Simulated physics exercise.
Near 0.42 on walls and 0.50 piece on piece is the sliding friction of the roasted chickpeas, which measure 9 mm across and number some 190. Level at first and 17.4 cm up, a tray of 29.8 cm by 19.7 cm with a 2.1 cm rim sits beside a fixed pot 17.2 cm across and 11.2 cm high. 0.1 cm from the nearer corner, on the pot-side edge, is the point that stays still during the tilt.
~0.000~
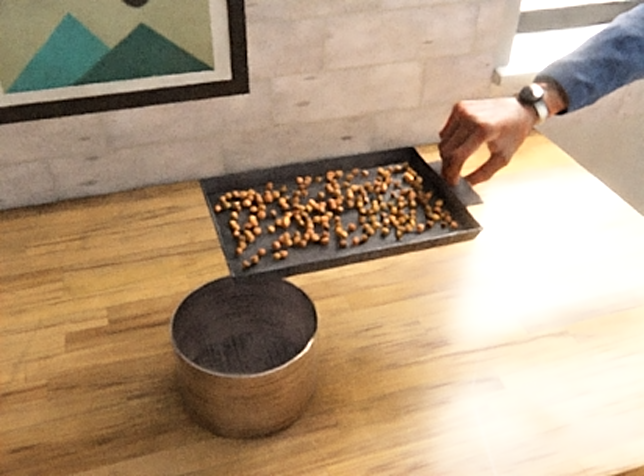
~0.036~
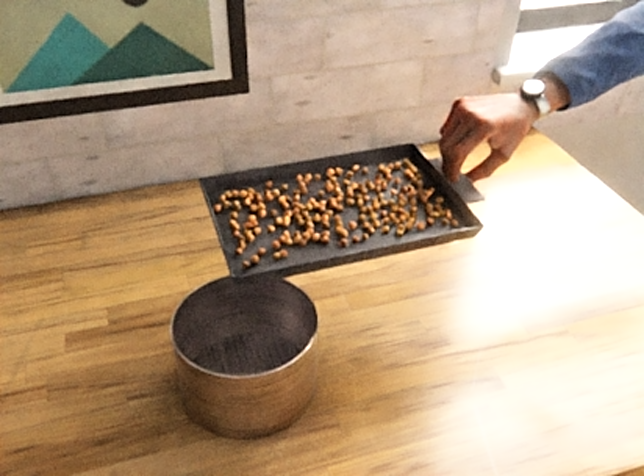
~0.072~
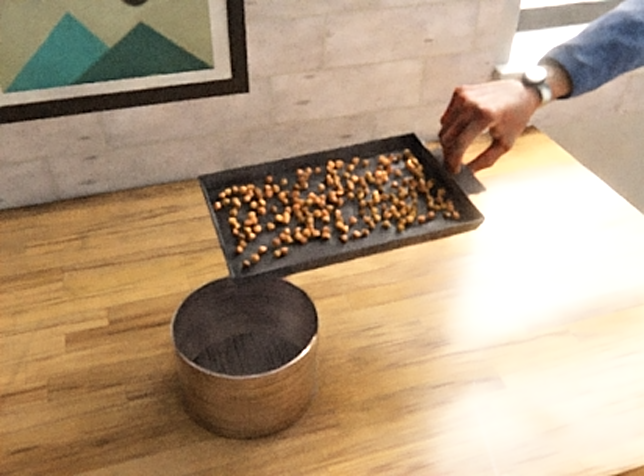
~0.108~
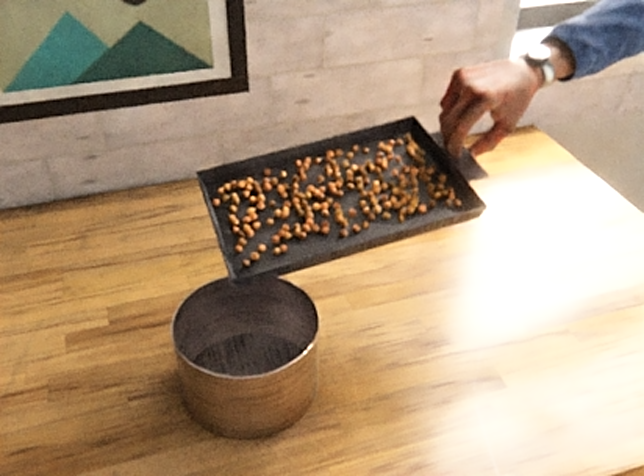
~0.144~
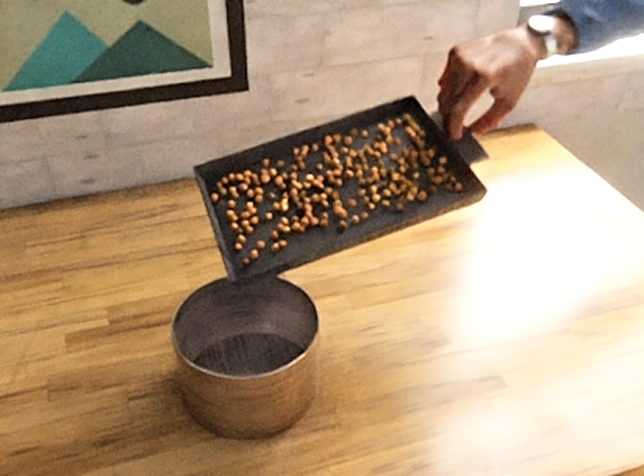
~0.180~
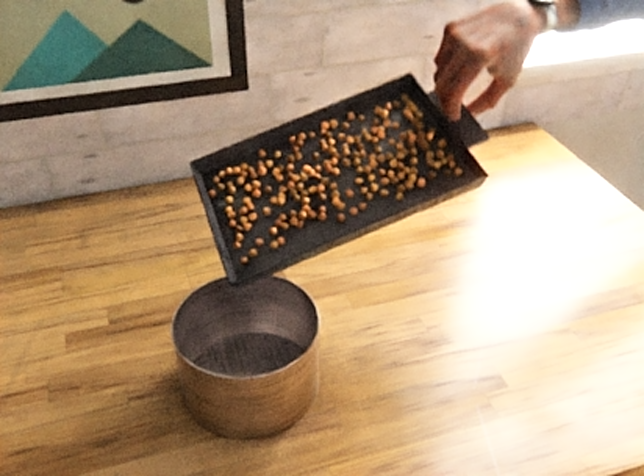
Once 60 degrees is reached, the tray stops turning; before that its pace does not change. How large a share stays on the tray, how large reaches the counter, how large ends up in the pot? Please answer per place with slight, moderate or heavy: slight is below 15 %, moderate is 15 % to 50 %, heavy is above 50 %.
Per place: Left on the tray moderate, counter moderate, pot moderate.
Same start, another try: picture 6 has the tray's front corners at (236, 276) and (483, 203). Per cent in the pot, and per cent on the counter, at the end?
The pot gets 25 and the counter 5.
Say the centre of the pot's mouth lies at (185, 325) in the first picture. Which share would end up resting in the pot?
It would come to around 50 percent.
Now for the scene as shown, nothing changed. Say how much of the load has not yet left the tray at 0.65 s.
Estimate: About 70 percent.
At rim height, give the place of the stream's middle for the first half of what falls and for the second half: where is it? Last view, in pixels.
Roughly (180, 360) to begin with, later roughly (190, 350).
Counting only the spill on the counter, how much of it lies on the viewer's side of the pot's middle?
Estimate: Close to 90 per cent of the pieces.
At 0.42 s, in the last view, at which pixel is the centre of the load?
Approx. (273, 164).
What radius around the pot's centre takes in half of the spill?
About 24 cm from the centre.
After 0.32 s, tilt 41 degrees; the tray holds 100 %, the pot 0 %.
After 0.42 s, tilt 56 degrees; the tray holds 100 %, the pot 0 %.
Then, at 0.65 s, tilt 60 degrees; the tray holds 70 %, the pot 0 %.
At rest (1.6 s), tray 40 %, counter 35 %, pot 25 %.
